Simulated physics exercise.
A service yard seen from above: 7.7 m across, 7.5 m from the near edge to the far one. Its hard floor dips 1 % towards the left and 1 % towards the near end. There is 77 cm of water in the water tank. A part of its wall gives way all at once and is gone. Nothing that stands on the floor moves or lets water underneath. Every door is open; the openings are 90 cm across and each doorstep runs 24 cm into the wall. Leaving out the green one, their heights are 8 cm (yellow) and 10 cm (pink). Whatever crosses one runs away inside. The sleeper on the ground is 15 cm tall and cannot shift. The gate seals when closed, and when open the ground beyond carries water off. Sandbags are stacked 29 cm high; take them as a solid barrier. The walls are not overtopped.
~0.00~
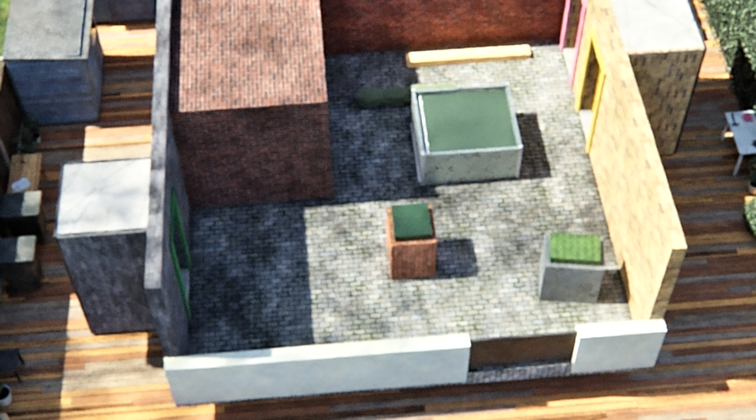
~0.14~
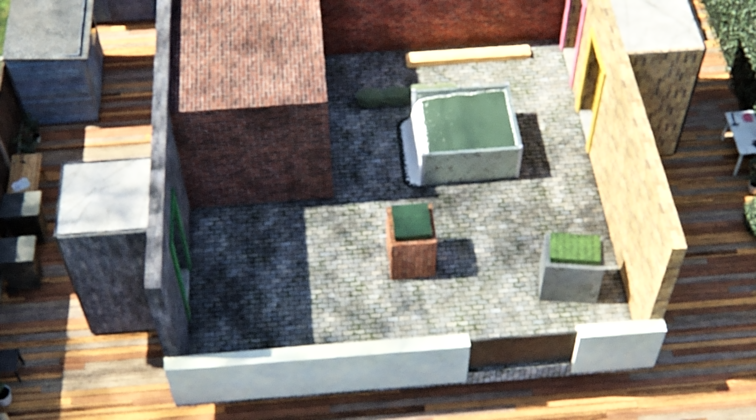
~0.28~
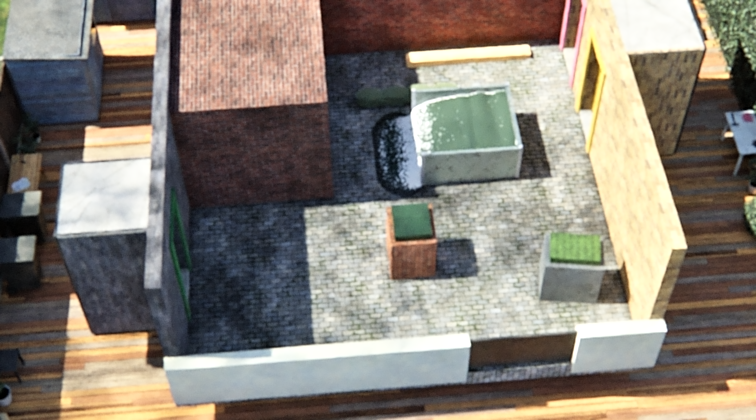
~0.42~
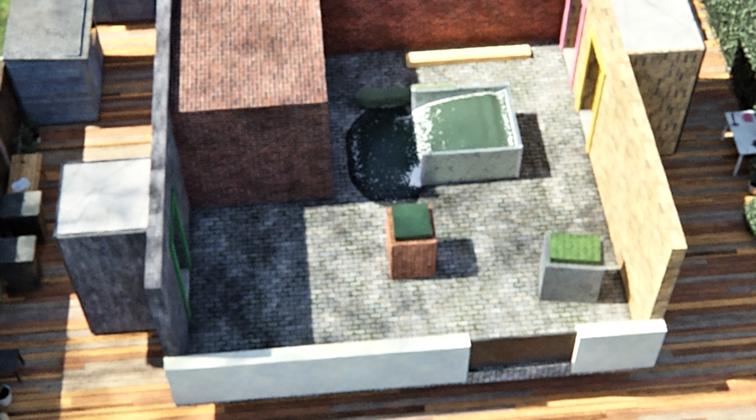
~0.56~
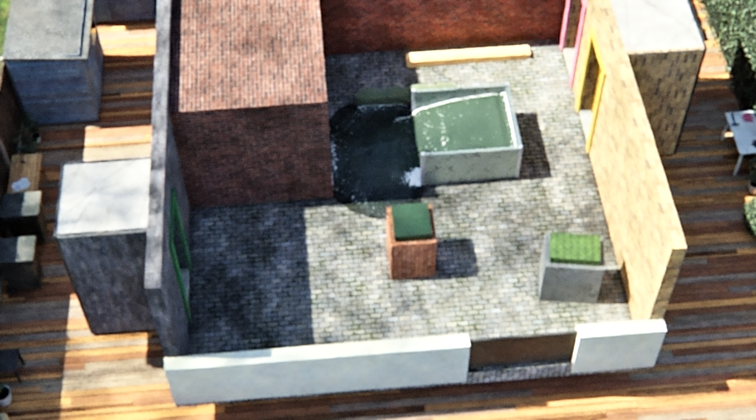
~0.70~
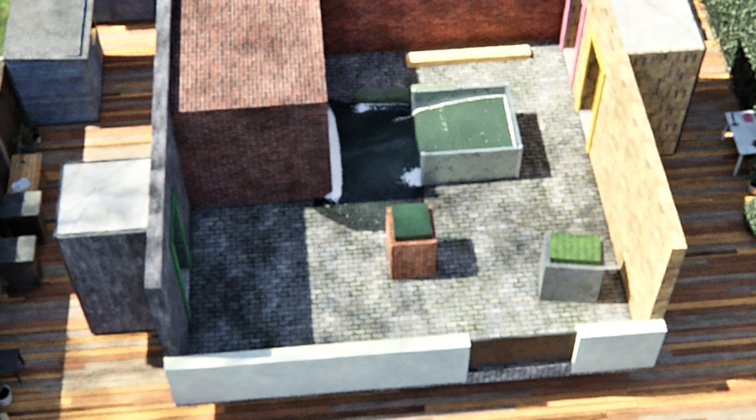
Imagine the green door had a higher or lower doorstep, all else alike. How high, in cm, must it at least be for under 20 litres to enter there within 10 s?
About 5.5 cm.
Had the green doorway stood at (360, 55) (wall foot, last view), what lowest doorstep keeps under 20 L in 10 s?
About 22 cm.
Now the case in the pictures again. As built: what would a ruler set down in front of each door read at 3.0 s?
In cm: Yellow 0, pink 0, green 7.
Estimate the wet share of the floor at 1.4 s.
Some 20 per cent of it.
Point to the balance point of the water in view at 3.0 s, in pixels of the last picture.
At about (367, 180).
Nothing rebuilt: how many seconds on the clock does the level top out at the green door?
Around 5.5 s.
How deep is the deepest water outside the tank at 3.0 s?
Up to some 30 cm.
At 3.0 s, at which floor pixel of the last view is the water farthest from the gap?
Around (188, 384).
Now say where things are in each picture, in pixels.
Still water, 77 cm deep, in the water tank at (466, 122); the green door at (181, 260) is dry, in the first frame.
The front is at (409, 182), 0.3 m from the gap at (419, 143); 0.4 m2 of floor is wet, 77 cm left at the back, in the second frame.
The front is at (378, 160), 0.8 m from the gap at (419, 144); 1.3 m2 of floor is wet, 75 cm left at the back, in the third frame.
The gap is at (419, 145), the front 1.3 m out at (355, 179); the back of the water tank holds 68 cm, in the fourth frame.
The front is at a hidden place, 1.7 m from the gap at (419, 145); 4.2 m2 of floor is wet, 66 cm left at the back, in the fifth frame.
Water pours out at (419, 145) and has run 2.0 m, to (319, 206); about 9 cm deep outside, 62 cm at the back; 3.0 m in a straight line remain to the green door at (181, 260), in the sixth frame.
After 1.4 s water covers 20 % of the floor, deepest (48 cm) near (341, 165); it has not reached the green door.
After 3.0 s water covers 45 % of the floor, deepest (30 cm) near (188, 384); 7 cm at the green door, 0 litres in over its 13 cm doorstep.
After 10.0 s water covers 95 % of the floor, deepest (10 cm) near (188, 384); 8 cm at the green door, 0 litres in over its 13 cm doorstep.
At the green door as built, the water arrived by 2.1 s and peaked near 9 cm at 5.4 s.
Run again over the same 10 s with other heights there, 37 litres in over 4 cm, 9 litres over 6.5 cm. The limit of 20 litres is kept from about 5.5 cm up.
